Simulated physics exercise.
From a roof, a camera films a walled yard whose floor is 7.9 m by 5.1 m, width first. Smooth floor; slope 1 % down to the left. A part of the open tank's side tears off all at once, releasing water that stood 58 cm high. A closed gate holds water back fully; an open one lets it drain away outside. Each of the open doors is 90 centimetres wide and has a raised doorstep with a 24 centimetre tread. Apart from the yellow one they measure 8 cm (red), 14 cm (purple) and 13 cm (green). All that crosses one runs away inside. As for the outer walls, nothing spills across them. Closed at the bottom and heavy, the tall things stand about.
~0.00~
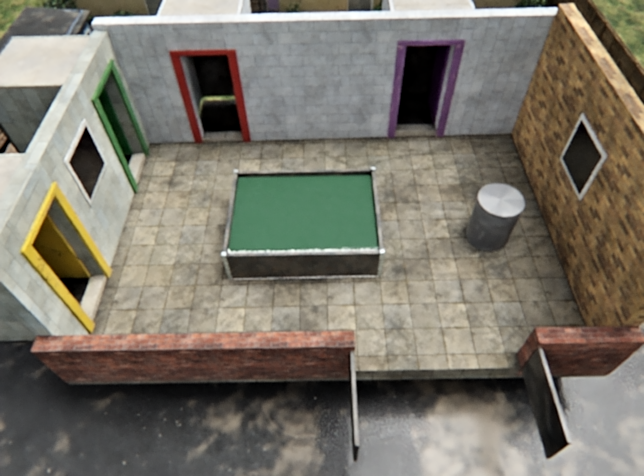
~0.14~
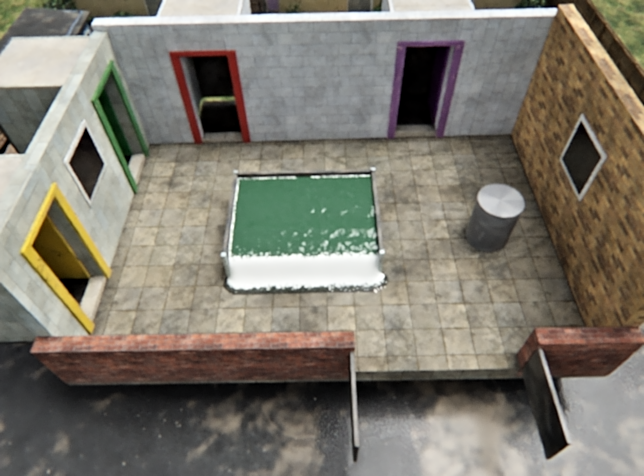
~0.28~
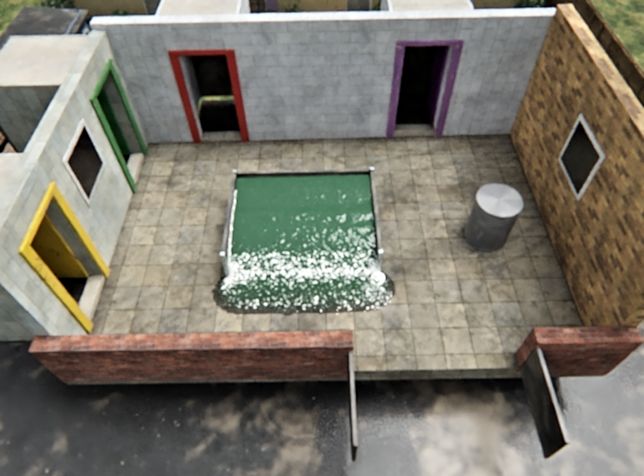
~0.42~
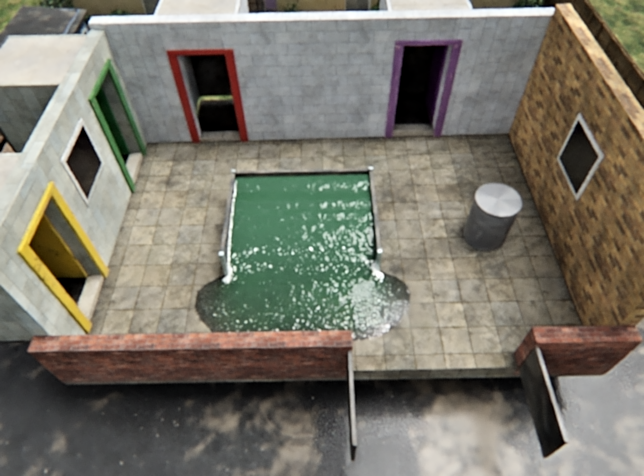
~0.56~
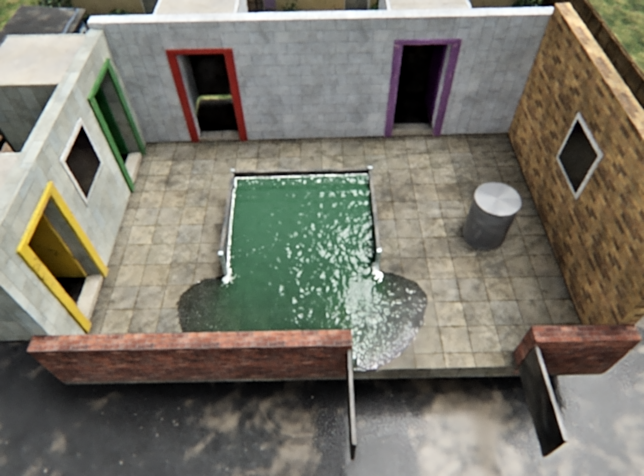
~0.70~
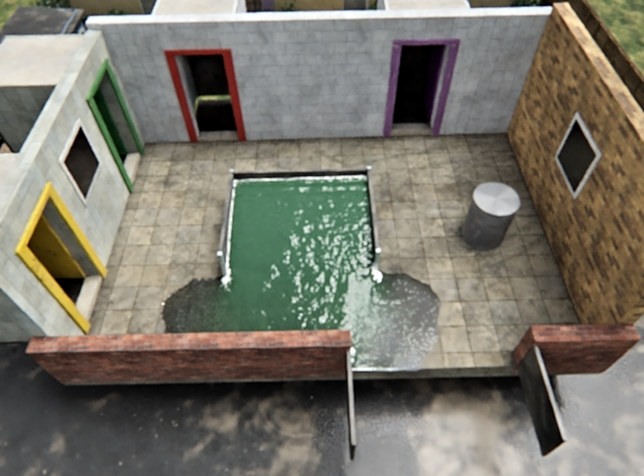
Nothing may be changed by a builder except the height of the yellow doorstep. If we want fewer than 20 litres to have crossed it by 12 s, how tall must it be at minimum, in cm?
It needs to be roughly 22 cm tall.
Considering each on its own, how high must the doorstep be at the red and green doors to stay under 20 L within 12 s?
About 7.0 cm at red and 7.5 cm at green.
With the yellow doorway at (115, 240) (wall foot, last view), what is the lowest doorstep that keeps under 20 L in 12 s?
Minimum: Close to 7.0 cm.
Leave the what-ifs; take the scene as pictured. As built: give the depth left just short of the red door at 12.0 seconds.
About 6.0 centimetres deep.
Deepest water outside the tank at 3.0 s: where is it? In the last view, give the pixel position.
Around (77, 362).
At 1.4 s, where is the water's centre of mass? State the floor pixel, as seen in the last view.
Centre of the water: Approx. (295, 275) px.
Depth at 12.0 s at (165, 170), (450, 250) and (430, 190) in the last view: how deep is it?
Ordered as asked: 8, 3, 4 cm.
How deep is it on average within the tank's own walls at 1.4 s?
Around 28 centimetres.
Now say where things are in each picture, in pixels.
In the first picture, the open tank at (304, 212) is whole and still, 58 cm deep; the yellow door at (75, 266) is dry.
In the second picture, the gap is at (304, 269), the front 0.2 m out at (233, 289); the back of the open tank holds 58 cm.
In the third picture, the gap is at (303, 270), the front 0.7 m out at (240, 310); the back of the open tank holds 58 cm.
In the fourth picture, water pours out at (302, 270) and has run 1.1 m, to a hidden place; about 9 cm deep outside, 57 cm at the back.
In the fifth picture, the gap is at (301, 269), the front 1.7 m out at a hidden place; the back of the open tank holds 50 cm.
In the sixth picture, water pours out at (301, 270) and has run 1.8 m, to a hidden place; about 9 cm deep outside, 50 cm at the back; the yellow door at (70, 266), 3.5 m from the gap, is still 1.5 m from the nearest water.
After 1.4 s water covers 20 % of the floor, deepest (44 cm) near (276, 346); it has not reached the yellow door.
After 3.0 s water covers 35 % of the floor, deepest (33 cm) near (77, 362); 25 cm at the yellow door, 53 litres in over its 10 cm doorstep.
After 12.0 s water covers 95 % of the floor, deepest (8 cm) near (122, 219); 7 cm at the yellow door, 159 litres in over its 10 cm doorstep.
At the yellow door as built, the water arrived by 1.9 s and peaked near 25 cm at 2.8 s.
With a doorstep of 18 cm, 45 litres would have come in within the 12 s; with 24.5 cm, 9 litres. So under 20 litres takes about 22 cm.
